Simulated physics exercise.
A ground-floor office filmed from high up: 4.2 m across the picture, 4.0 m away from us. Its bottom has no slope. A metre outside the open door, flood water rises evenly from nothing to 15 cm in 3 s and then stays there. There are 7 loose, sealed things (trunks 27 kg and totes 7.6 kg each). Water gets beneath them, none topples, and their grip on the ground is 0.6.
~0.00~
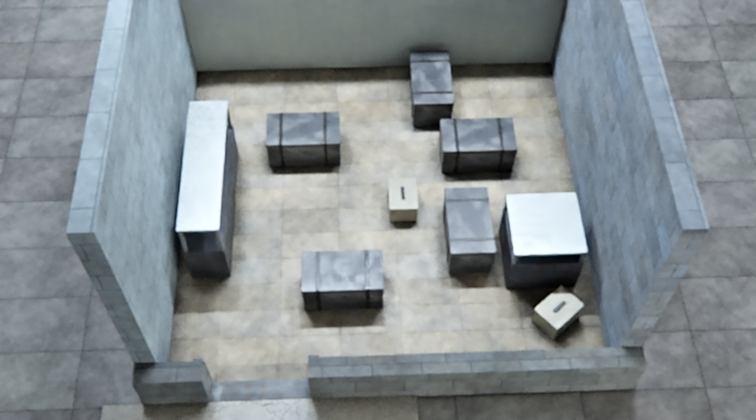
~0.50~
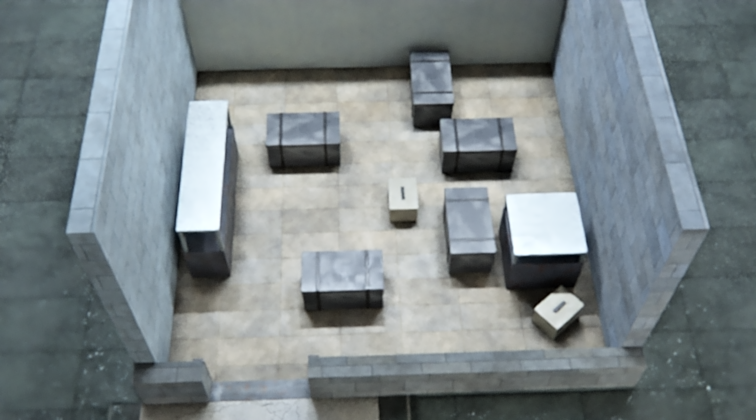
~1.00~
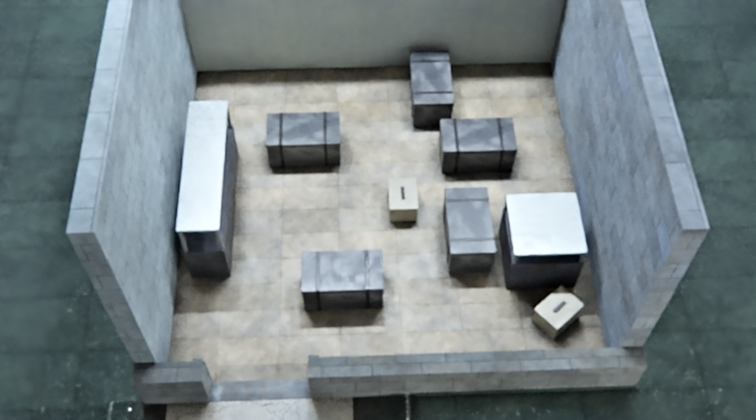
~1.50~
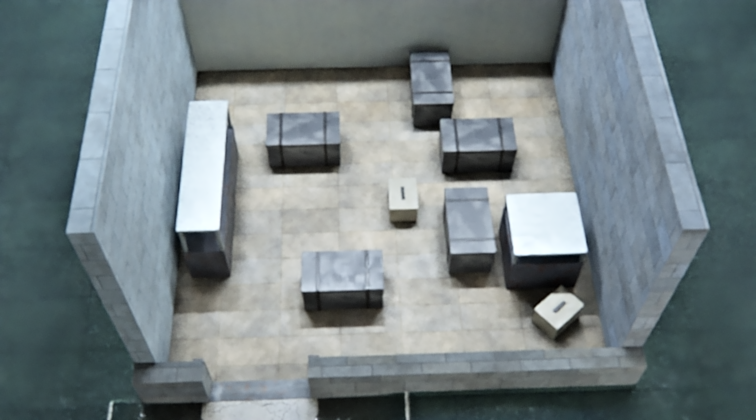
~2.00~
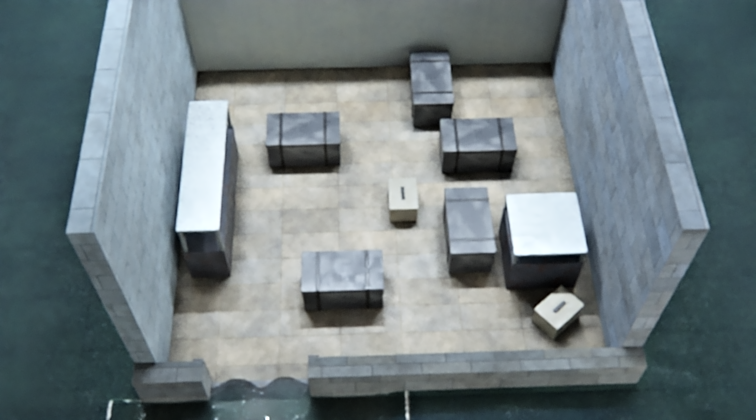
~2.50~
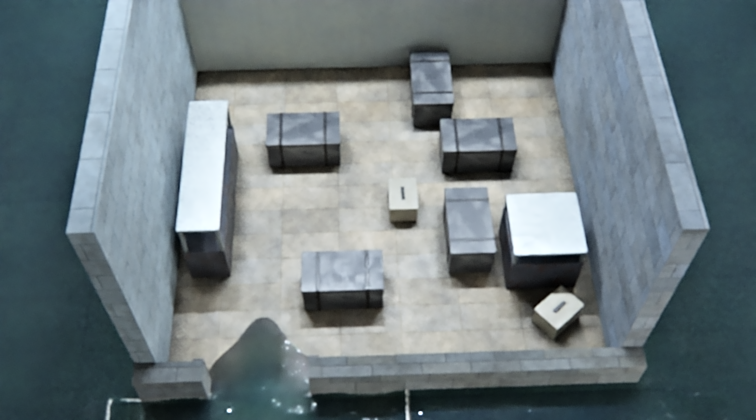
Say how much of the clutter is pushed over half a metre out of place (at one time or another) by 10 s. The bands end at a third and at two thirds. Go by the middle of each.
Share: Less than a third.
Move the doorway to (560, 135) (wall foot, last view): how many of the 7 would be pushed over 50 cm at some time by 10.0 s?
Then 2.
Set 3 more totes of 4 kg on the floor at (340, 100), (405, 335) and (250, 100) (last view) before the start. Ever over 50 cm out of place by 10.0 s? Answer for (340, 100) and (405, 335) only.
In that order: Short of it, past it.
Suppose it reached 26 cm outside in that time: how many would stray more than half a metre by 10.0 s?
In that case 3 of them.
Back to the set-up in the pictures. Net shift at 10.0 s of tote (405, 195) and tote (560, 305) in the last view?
In turn: 0 cm, 0 cm.
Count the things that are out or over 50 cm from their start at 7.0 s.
I count 0.
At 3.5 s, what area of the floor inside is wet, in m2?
Some 2.0 m2.
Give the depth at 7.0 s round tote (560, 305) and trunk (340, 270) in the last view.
Roughly 2 and 4 cm.
After 3.5 s 0 of 7 are over 50 cm from their spots; 0 afloat.
After 4.5 s 0 of 7 are over 50 cm from their spots; 0 afloat.
After 7.0 s 0 of 7 are over 50 cm from their spots; 0 afloat.
After 10.0 s 0 of 7 are over 50 cm from their spots, and 0 have been at some point; 0 afloat.
